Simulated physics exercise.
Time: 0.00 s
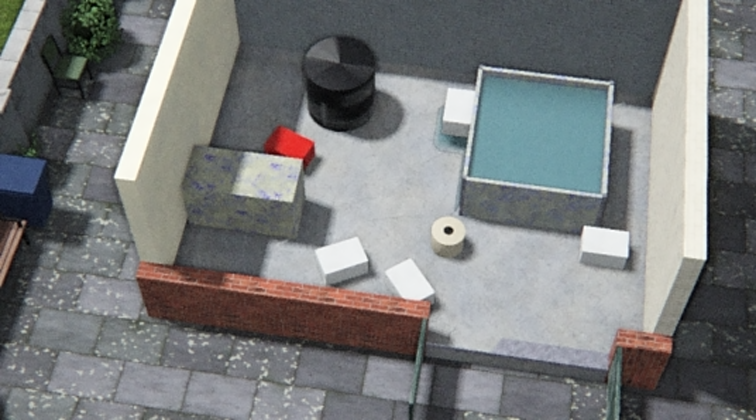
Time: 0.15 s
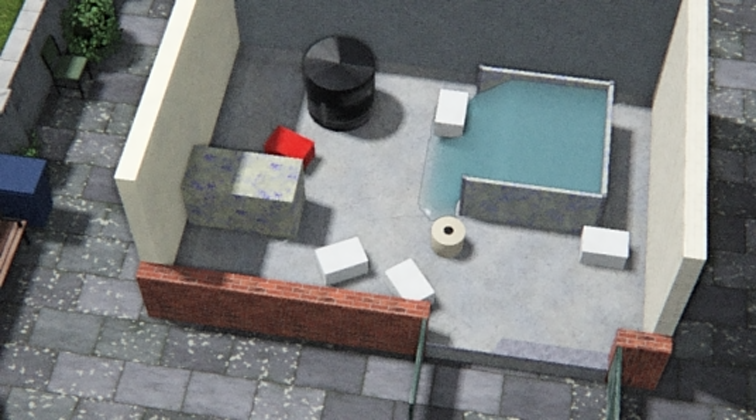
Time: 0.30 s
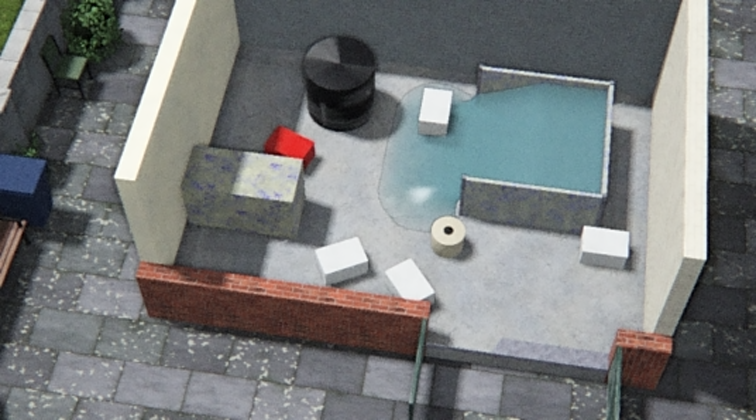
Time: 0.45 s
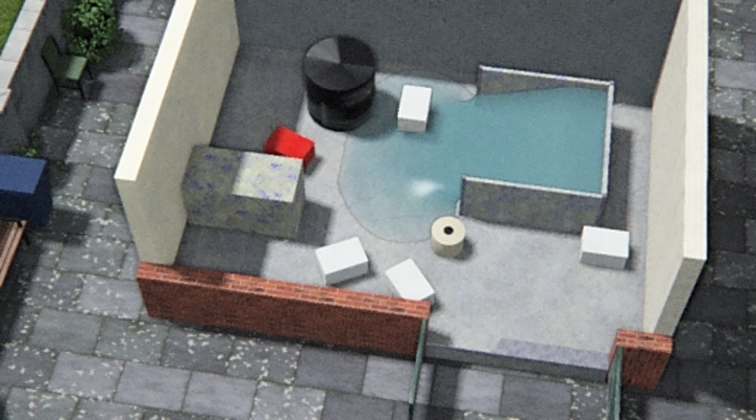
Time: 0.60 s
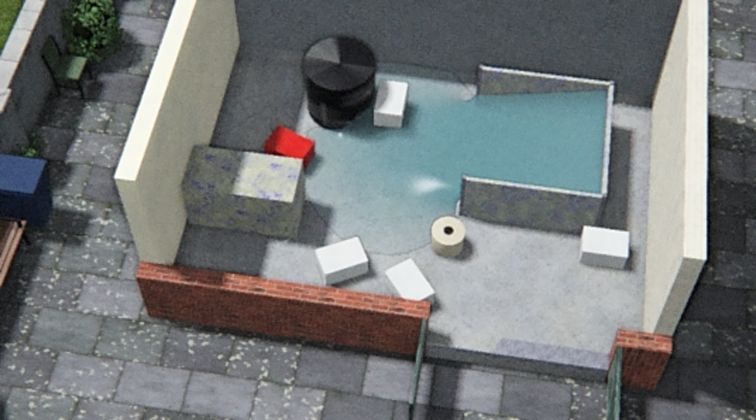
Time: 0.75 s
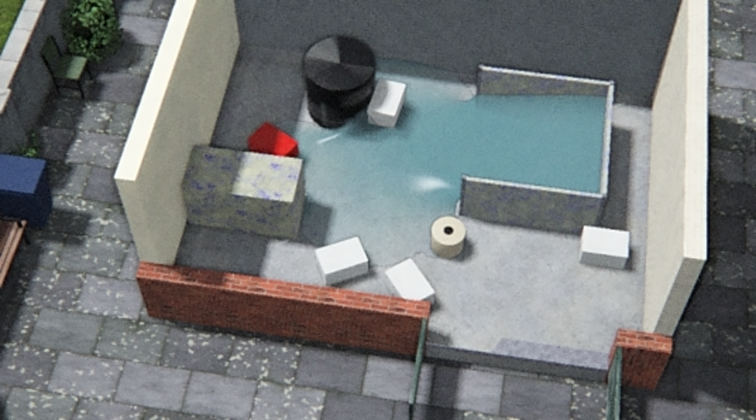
Water bursting from the left side of a tank, pushing a white crate left to a black tub, then shifting a red crate.
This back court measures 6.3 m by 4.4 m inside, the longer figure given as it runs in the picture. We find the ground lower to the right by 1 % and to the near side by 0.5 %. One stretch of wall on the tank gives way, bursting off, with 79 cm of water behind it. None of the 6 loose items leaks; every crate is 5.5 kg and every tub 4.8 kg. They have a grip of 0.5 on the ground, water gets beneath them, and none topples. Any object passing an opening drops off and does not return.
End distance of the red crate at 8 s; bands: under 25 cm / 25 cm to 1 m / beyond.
It budges a great deal.
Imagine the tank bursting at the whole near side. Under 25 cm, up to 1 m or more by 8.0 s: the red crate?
Afterwards the red crate stays almost motionless.
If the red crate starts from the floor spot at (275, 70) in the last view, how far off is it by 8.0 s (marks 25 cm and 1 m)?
Short answer: It drifts a great distance.
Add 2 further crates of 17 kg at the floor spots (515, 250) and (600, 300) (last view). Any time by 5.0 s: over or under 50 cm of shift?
Well, the first one is lower and the other lower.
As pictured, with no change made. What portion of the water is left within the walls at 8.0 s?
Somewhere near 88 percent, give or take.
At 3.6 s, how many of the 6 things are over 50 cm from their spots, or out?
The number I get is 4.
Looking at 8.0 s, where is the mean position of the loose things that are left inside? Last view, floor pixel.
The centre is close to (557, 243).
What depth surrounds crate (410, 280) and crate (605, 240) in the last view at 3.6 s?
I'd estimate 3 cm for the first and 0 cm for the second.
After 1.6 s the red crate is near (214, 133), 1.0 m from its start, afloat; 0 of 6 are out; 2 afloat.
After 3.6 s the red crate is near (275, 75), 1.1 m from its start, afloat; 0 of 6 are out; 3 afloat.
After 5.6 s the red crate is near (351, 193), 1.3 m from its start, afloat; 0 of 6 are out; 6 afloat.
After 8.0 s the red crate has gone out; 1 of 6 are out; 5 afloat.
